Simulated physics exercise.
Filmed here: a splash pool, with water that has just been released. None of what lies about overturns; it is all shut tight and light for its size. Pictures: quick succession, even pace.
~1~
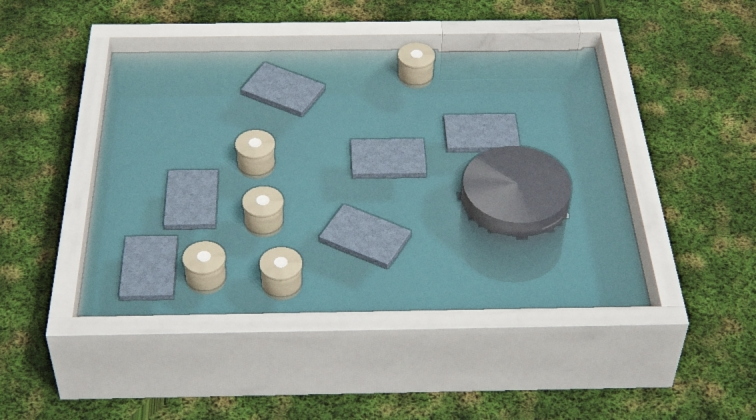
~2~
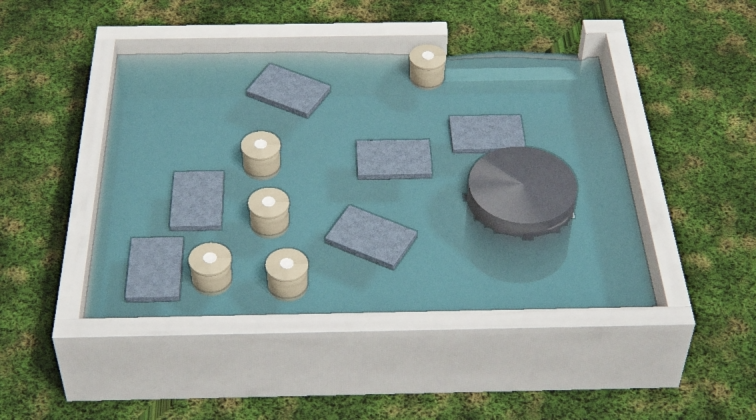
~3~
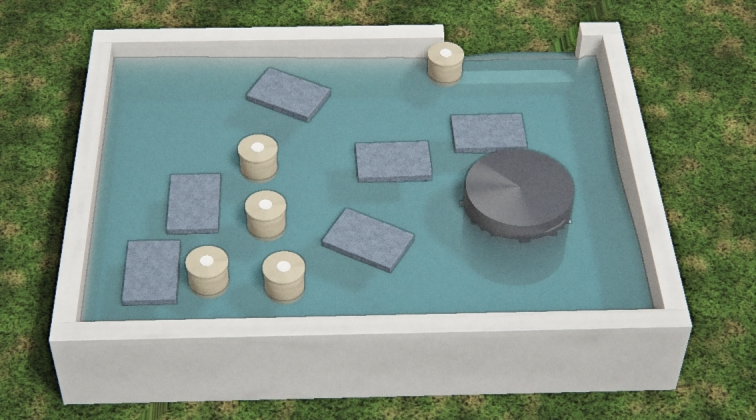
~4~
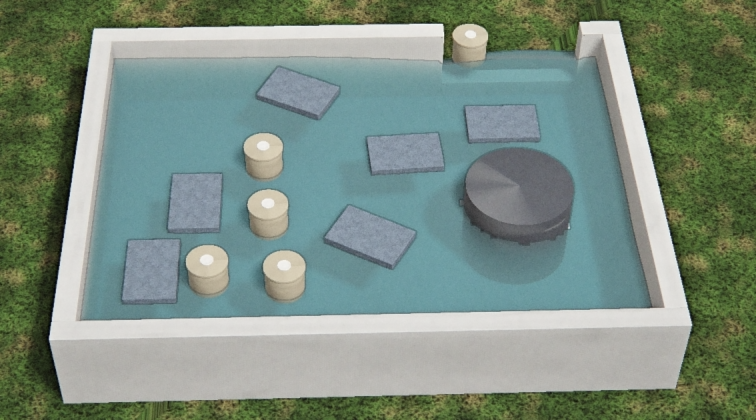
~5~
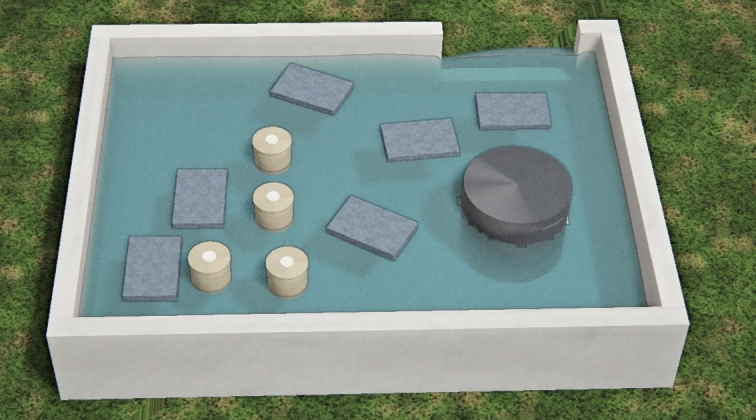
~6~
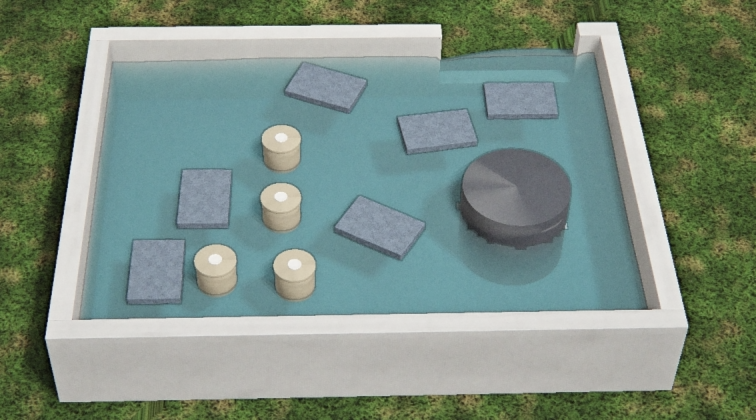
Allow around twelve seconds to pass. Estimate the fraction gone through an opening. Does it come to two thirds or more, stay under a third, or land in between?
It reaches a third, not two.
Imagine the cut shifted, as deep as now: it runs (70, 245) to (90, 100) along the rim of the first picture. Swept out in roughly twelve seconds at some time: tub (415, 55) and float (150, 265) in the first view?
Per object, in order: Retained / flushed out.
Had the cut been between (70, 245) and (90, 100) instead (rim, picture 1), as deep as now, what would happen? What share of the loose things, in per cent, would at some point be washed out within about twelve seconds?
About 70 percent.
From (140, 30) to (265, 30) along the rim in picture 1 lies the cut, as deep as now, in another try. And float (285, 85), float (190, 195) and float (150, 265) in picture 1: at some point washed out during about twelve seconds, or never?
Result by object, in the order asked: Flushed / flushed / not flushed.
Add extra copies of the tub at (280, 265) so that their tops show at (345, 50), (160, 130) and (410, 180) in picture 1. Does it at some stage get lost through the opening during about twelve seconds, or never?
Well, taking each in turn, that's lost to the flow, never removed and finally lost to the flow.
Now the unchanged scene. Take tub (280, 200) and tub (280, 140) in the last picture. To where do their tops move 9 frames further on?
Estimate: (312, 188), then (330, 126).
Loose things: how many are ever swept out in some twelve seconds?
I make it 4 in total.
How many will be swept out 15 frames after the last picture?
I make it 4.
A moment on, 1 of 11 are out; 10 afloat.
Next, 2 of 11 are out; 9 afloat.
Later, 4 of 11 are out; 7 afloat.
In the end, 4 of 11 are out; 7 afloat.
